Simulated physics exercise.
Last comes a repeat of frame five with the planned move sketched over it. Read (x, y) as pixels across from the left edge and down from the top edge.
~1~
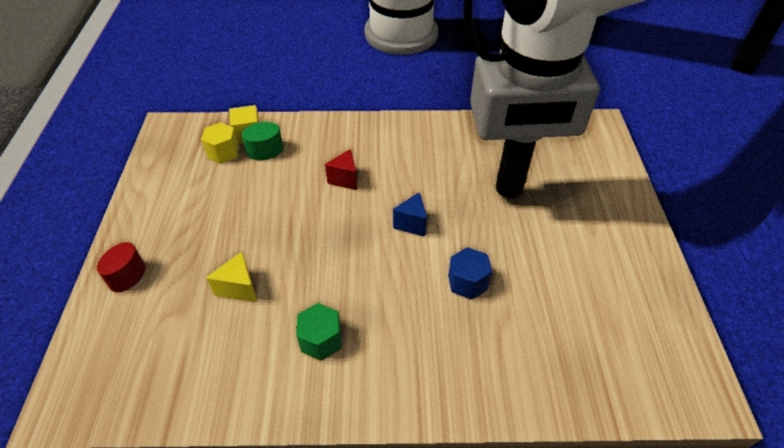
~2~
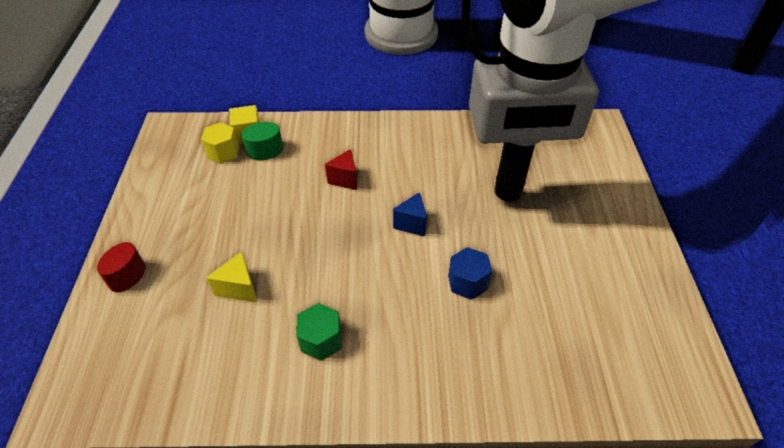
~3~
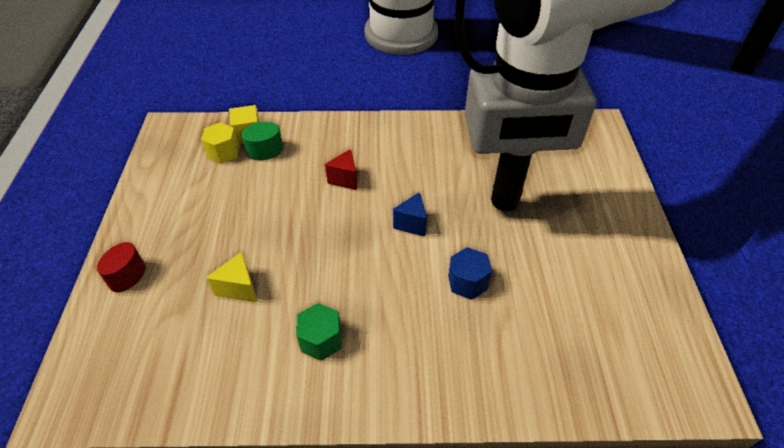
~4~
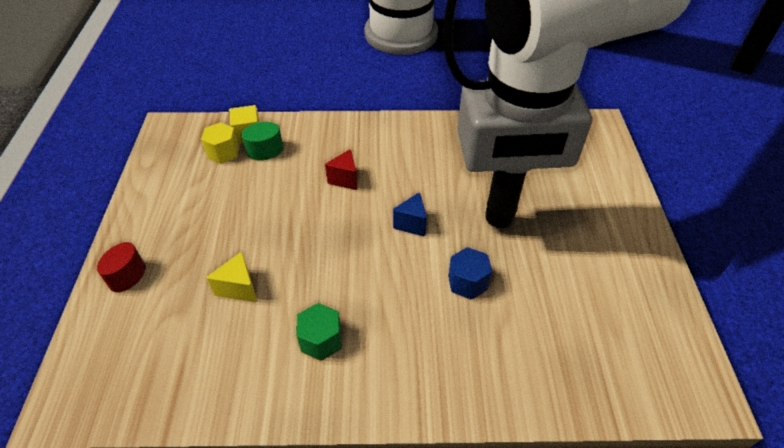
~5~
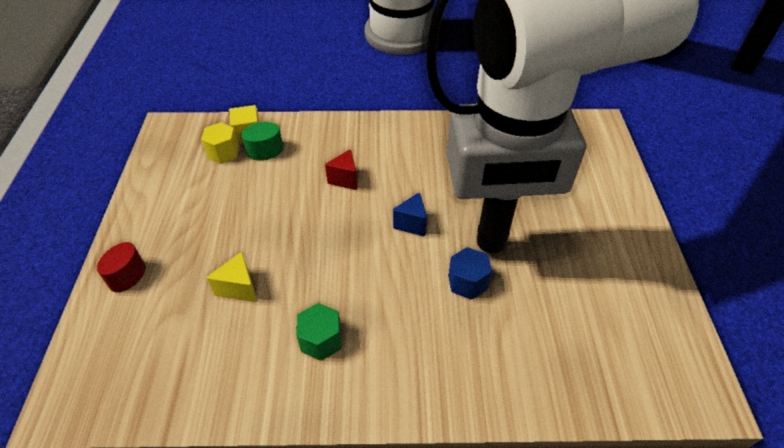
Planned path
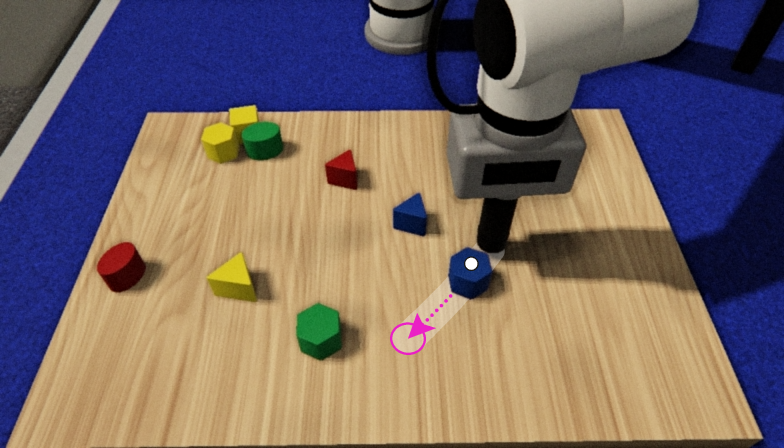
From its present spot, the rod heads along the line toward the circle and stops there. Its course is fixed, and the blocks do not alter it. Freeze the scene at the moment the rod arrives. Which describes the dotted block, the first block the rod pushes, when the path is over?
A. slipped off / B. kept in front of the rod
B.
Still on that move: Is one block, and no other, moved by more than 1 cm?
Short answer: Yes.
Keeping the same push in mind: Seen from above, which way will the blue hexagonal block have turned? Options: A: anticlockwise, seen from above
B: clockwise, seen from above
A
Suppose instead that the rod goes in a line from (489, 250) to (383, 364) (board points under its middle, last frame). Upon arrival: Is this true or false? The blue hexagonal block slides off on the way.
The statement is correct.
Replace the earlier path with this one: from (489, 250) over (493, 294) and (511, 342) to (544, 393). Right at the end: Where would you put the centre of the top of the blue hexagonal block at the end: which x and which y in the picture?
At pixel (462, 280).
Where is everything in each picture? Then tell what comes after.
Rod tip (509, 189); block tops, green hexagonal block (318, 323); blue hexagonal block (471, 264), in the first frame.
Rod (508, 193); blocks unchanged, in the second frame.
Rod (505, 202); blocks unchanged, in the third frame.
Rod (499, 218); blocks unchanged, in the fourth frame.
Rod (491, 243); green hexagonal block (318, 323); blue hexagonal block (471, 264), in the fifth frame.
Path on the board, from (489, 250) over (466, 278) and (439, 308) to (408, 338); the dot is on the blue hexagonal block.
What follows on the original path. One third of the way, rod (467, 272); blue hexagonal block (453, 287).
Two thirds of the way, rod (440, 301); blue hexagonal block (426, 320).
At the end, rod (408, 332); green hexagonal block in place; blue hexagonal block (400, 357), turned 20° anticlockwise.
